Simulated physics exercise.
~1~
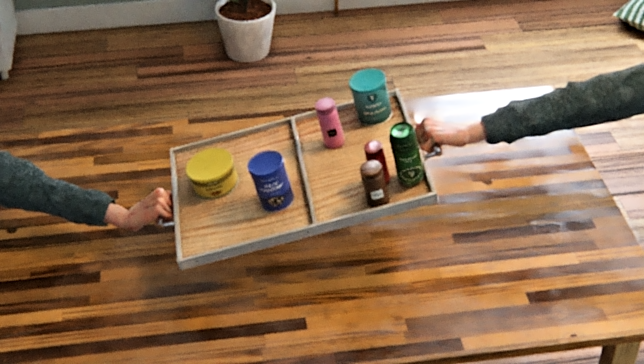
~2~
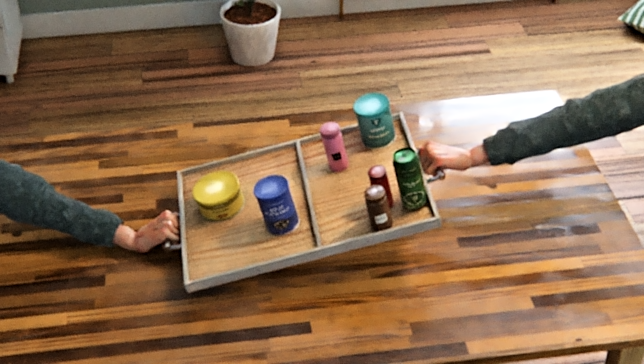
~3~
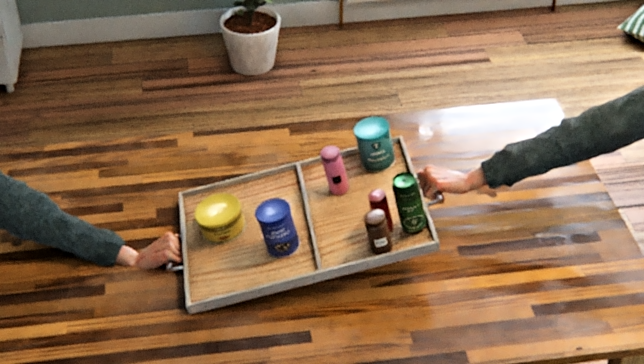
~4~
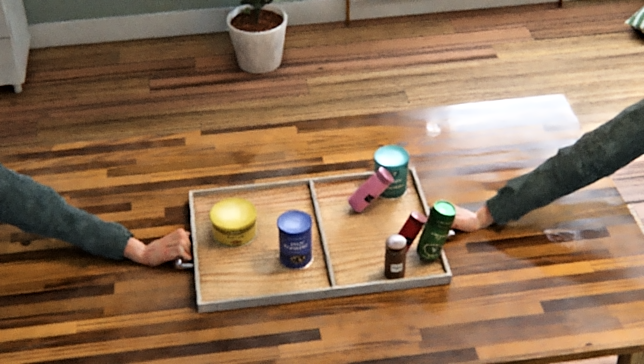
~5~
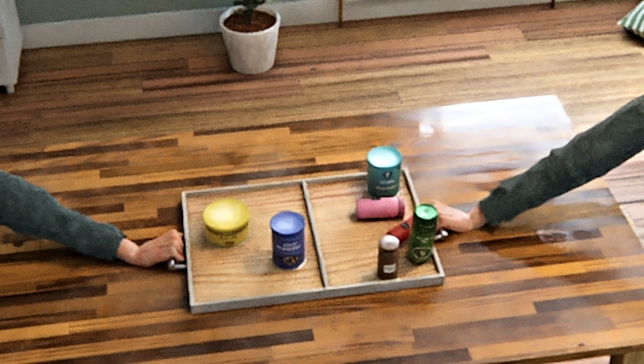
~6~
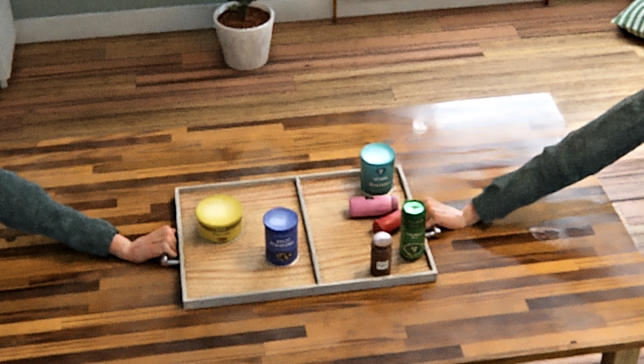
A tilted tray lowers flat onto the table, and its pink and red shakers topple over.
